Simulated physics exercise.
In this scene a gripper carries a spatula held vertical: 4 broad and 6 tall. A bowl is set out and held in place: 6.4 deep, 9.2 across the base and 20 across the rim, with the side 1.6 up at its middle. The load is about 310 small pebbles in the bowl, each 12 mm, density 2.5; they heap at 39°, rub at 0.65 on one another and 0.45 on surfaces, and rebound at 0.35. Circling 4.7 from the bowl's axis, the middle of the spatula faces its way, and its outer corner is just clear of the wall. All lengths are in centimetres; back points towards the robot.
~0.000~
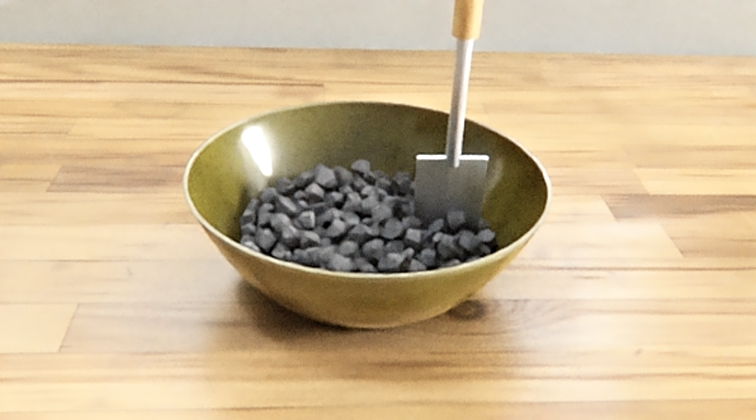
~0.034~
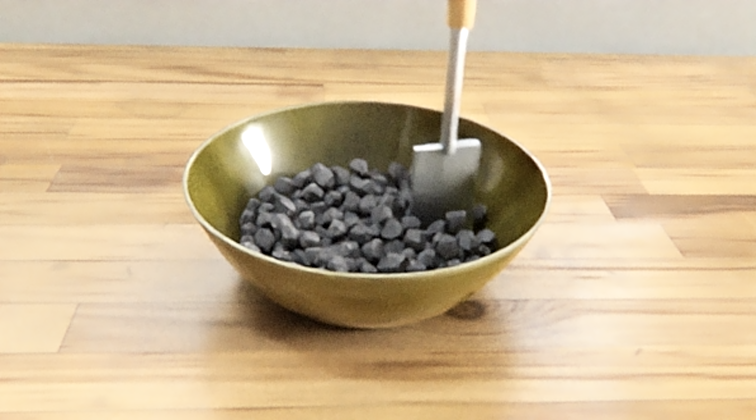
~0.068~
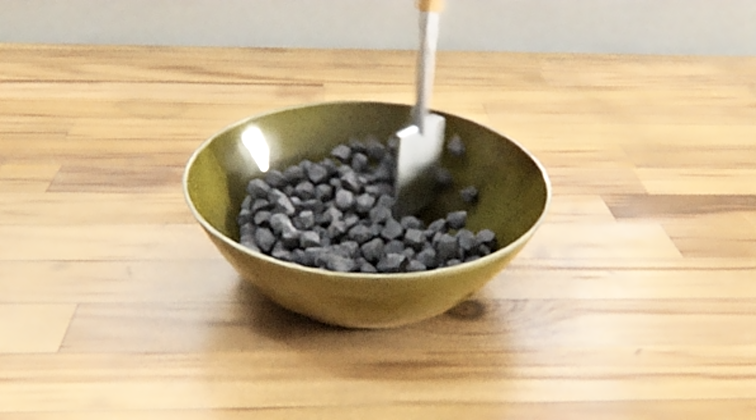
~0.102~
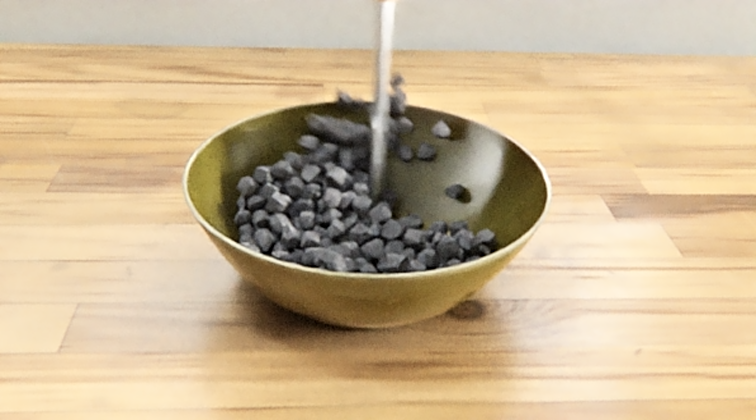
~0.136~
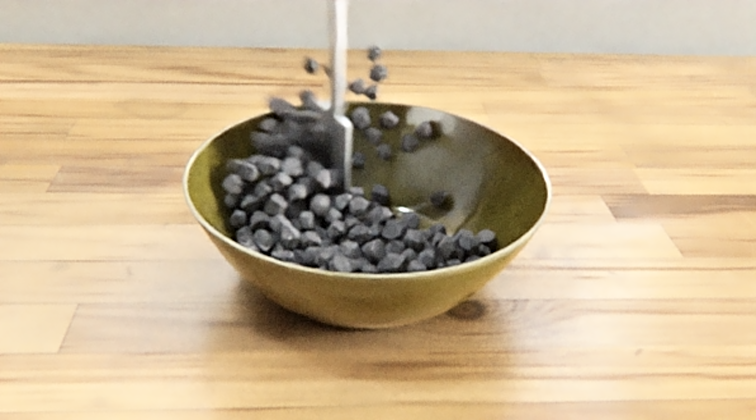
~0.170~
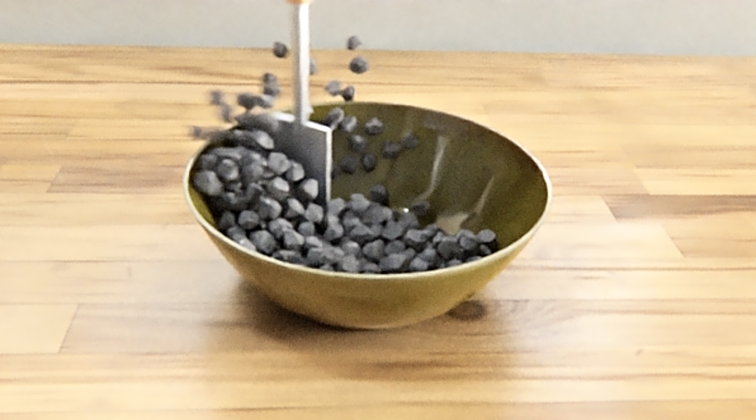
A small upright spatula swept from the right side of an olive-green bowl around the back to the left, pushing dark pebbles into a heap and flinging a few into the air.
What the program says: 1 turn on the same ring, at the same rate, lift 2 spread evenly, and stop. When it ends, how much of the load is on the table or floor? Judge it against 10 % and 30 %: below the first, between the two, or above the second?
Between 10 and 30 %.
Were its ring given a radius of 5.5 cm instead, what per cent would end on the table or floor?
It would be close to 15 per cent then.
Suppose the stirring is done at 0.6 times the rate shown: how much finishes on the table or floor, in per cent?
5 %.
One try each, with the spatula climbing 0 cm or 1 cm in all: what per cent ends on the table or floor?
I'd say some 30 per cent, and some 25 per cent.
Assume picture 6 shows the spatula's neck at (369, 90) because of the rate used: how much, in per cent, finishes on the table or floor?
Some 5 %.
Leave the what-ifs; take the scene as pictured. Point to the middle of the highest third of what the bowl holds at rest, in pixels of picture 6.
Looks like roughly (409, 226) to me.
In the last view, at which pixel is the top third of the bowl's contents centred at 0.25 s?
The upper third is centred close to (296, 245).
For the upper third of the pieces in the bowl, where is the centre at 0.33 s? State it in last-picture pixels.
It is centred roughly at (447, 242).
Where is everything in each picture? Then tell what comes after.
Spatula neck at (455, 133), 0° round; upper third of the load around (363, 222), from x 245 to 485, top at y 170; 312 in the bowl, in the first picture.
Spatula neck at (450, 121), 14° round; upper third of the load around (368, 217), from x 245 to 485, top at y 170, in the second picture.
Spatula neck at (422, 102), 47° round; upper third of the load around (362, 194), from x 245 to 485, top at y 130, in the third picture.
Spatula neck at (380, 91), 80° round; upper third of the load around (340, 181), from x 240 to 485, top at y 80, in the fourth picture.
Spatula neck at (336, 89), 113° round; upper third of the load around (309, 170), from x 235 to 485, top at y 55; 309 in the bowl, 3 in flight or on the tool, in the fifth picture.
Spatula neck at (300, 97), 146° round; upper third of the load around (271, 170), from x 200 to 485, top at y 45; 303 in the bowl, 9 in flight or on the tool, in the sixth picture.
By 0.25 s, 224° round, highest piece 10 above the table; 281 in the bowl, 1 on the table or floor, 30 in flight or on the tool.
By 0.33 s, 302° round, highest piece 10 above the table; 262 in the bowl, 21 on the table or floor, 29 in flight or on the tool.
By 0.57 s, 0° round, highest piece 5 above the table; 242 in the bowl, 70 on the table or floor.
By 1.27 s, 0° round, highest piece 5 above the table; 242 in the bowl, 70 on the table or floor.
Final count, 242 in the bowl, 70 on the table or floor. That is 22 % on the table or floor.
